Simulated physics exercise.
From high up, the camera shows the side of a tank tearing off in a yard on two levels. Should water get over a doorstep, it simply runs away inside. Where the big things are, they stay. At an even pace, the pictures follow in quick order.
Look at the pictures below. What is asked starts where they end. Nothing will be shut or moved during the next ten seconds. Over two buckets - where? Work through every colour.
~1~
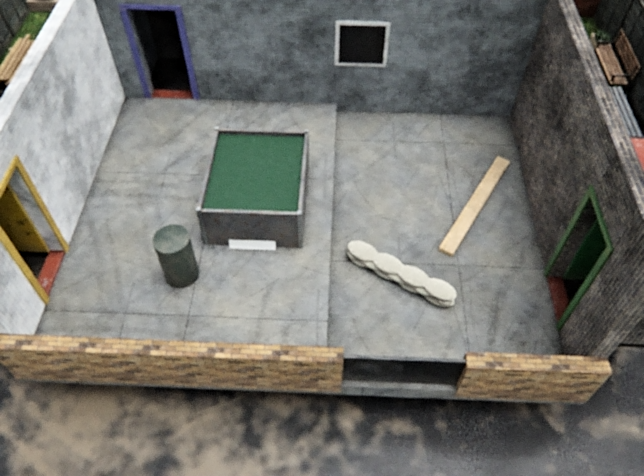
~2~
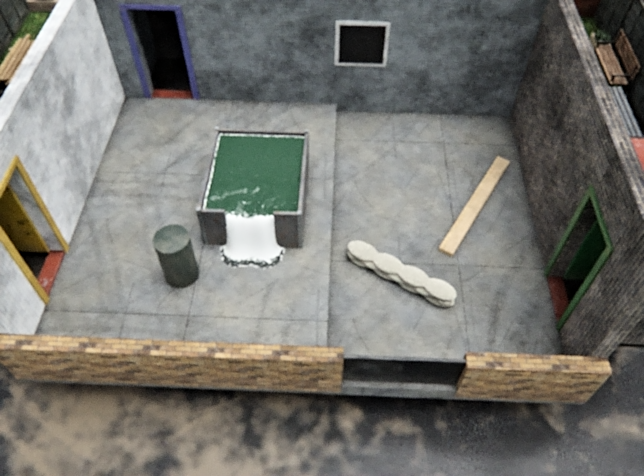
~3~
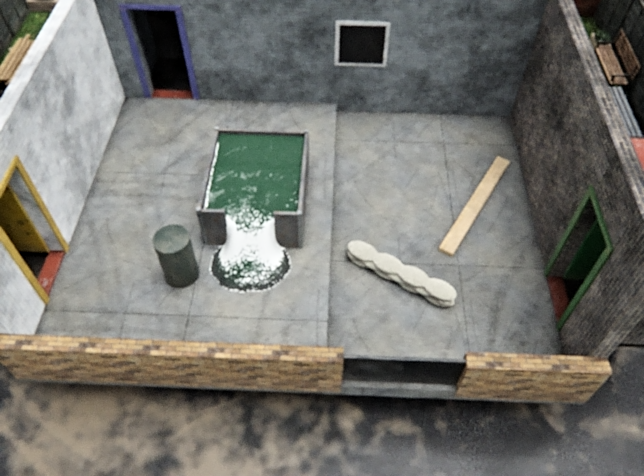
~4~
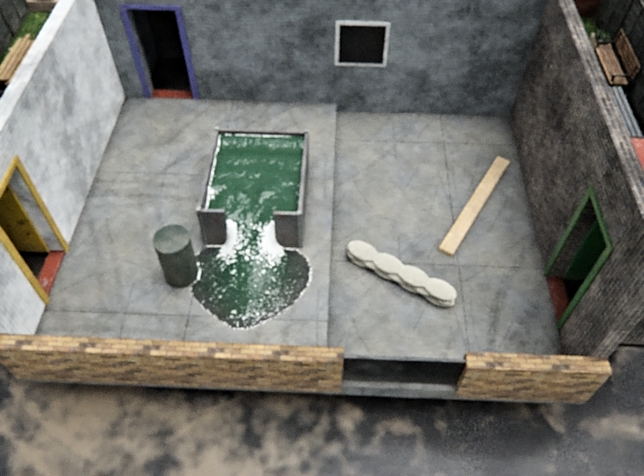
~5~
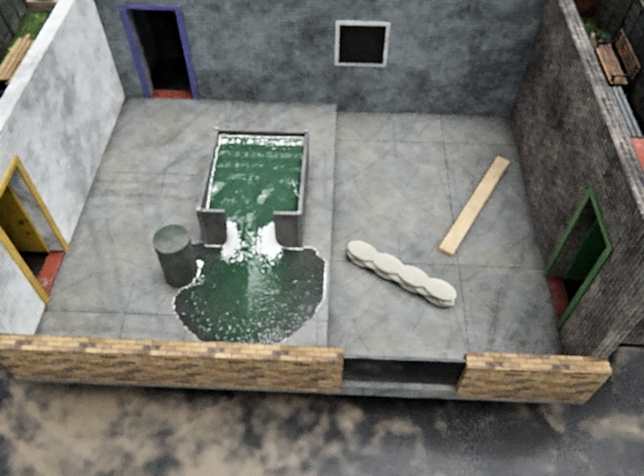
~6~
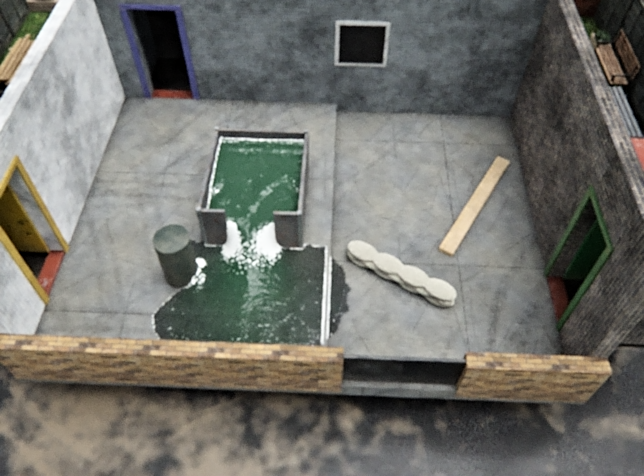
In order: The green door gets over two buckets; the yellow door gets over two buckets; the blue door gets over two buckets.
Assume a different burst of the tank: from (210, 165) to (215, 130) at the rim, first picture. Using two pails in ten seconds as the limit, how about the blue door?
Note: Blue door admits more.
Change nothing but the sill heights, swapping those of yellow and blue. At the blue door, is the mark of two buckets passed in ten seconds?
After the swap the blue one remains below the line.
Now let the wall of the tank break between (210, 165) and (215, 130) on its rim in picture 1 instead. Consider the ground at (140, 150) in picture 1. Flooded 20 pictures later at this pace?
There: Awash.
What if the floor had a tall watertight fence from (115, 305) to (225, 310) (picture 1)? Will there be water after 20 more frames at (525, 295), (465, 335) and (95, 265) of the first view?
Reading them off in sequence: Swamped, swamped, swamped.
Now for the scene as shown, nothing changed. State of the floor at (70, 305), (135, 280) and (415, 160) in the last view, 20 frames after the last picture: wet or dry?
First spot soaked, second soaked, third not wet.
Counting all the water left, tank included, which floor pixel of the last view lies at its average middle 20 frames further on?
Around pixel (259, 270) of the last picture.
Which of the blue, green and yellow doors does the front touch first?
It's the door marked yellow.
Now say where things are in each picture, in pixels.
In the first picture, the open tank at (256, 172) is whole and still.
In the second picture, the front is at (226, 257), out from the gap at (252, 232).
In the third picture, the front is at (243, 288), out from the gap at (253, 233).
In the fourth picture, water pours out at (253, 234) and has run to (238, 324).
In the fifth picture, water pours out at (253, 234) and has run to a hidden place.
In the sixth picture, water pours out at (253, 234) and has run to a hidden place.
A moment on, water covers 15 % of the floor; the green door not reached, the yellow door not reached, the blue door not reached.
Next, water covers 25 % of the floor; the green door not reached, the yellow door wet at the sill, nothing in, the blue door not reached.
Then, water covers 40 % of the floor; the green door under two buckets in, the yellow door under two buckets in, the blue door not reached.
Later, water covers 65 % of the floor; the green door far over two buckets in, the yellow door over two buckets in, the blue door under two buckets in.
In the end, water covers 85 % of the floor; the green door far over two buckets in, the yellow door over two buckets in, the blue door over two buckets in.
